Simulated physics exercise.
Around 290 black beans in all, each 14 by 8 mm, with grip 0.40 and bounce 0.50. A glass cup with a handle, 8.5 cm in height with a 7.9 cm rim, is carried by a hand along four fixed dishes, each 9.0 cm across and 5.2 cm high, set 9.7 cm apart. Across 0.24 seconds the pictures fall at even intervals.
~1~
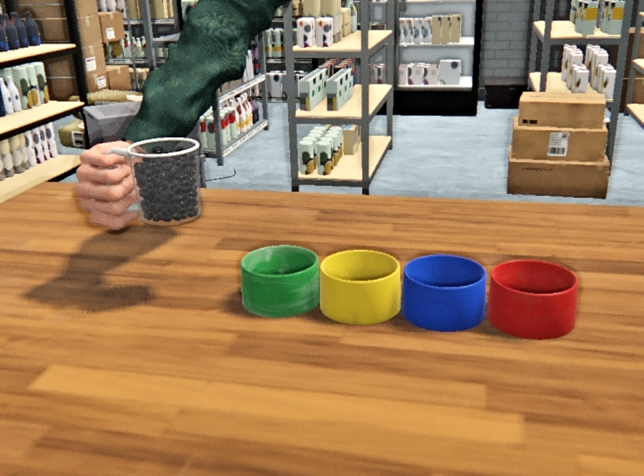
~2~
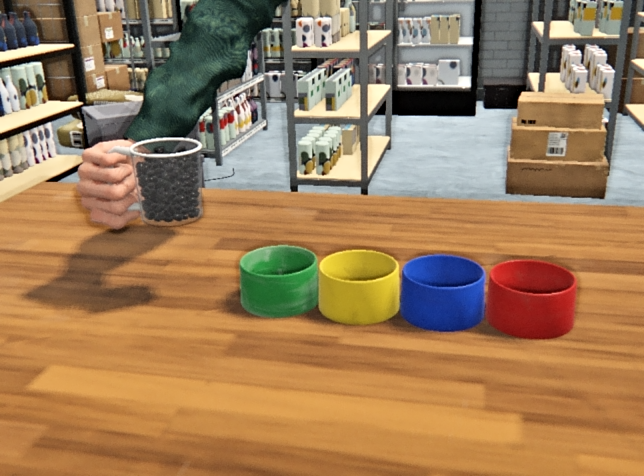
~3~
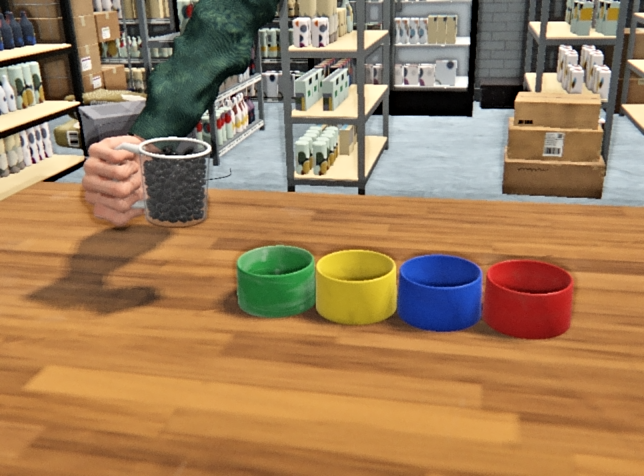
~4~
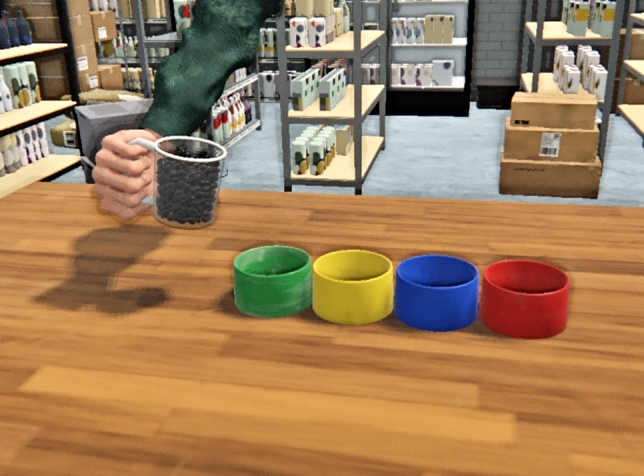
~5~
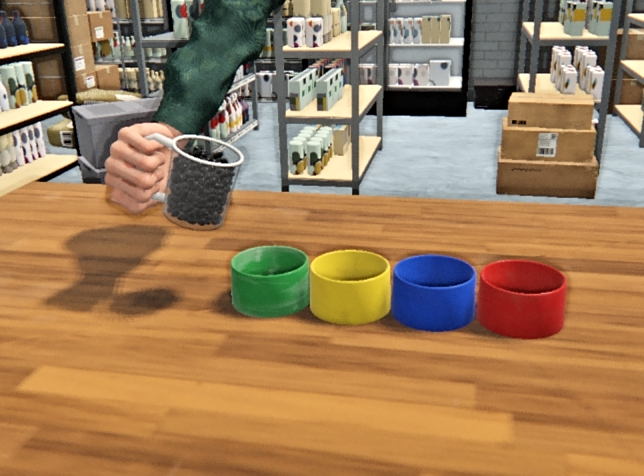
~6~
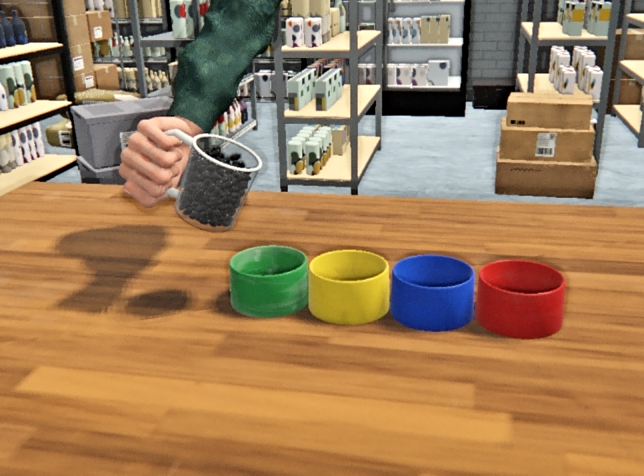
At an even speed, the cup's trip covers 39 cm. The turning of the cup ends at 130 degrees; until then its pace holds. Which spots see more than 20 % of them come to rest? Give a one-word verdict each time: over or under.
Verdicts: Red over, blue under, green under, yellow under, counter under.
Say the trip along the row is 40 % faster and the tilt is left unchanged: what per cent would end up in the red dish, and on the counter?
Shares: Red 60, counter 40.
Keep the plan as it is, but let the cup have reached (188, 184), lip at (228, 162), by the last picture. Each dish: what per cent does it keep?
The red dish keeps 0, the blue dish 80, the green dish 0 and the yellow dish 0.
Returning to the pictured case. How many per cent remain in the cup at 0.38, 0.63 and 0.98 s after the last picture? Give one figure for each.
In turn: 100 %, 75 %, 0 %.
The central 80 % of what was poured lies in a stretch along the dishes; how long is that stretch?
That stretch measures near 7 centimetres.
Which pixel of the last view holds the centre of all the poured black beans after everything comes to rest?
Est. centre at rest: (524, 298) px.
Then, 0.38 s after the last picture, tilt 76 degrees; cup holds 100 %.
Then, 0.63 s after the last picture, tilt 110 degrees; cup holds 75 %, red 15 %, blue 5 %.
Then, 0.98 s after the last picture, tilt 130 degrees; cup holds 0 %, red 85 %, blue 5 %.
In the end, red 85 %, blue 5 %, green 0 %, yellow 0 %, counter 10 %.
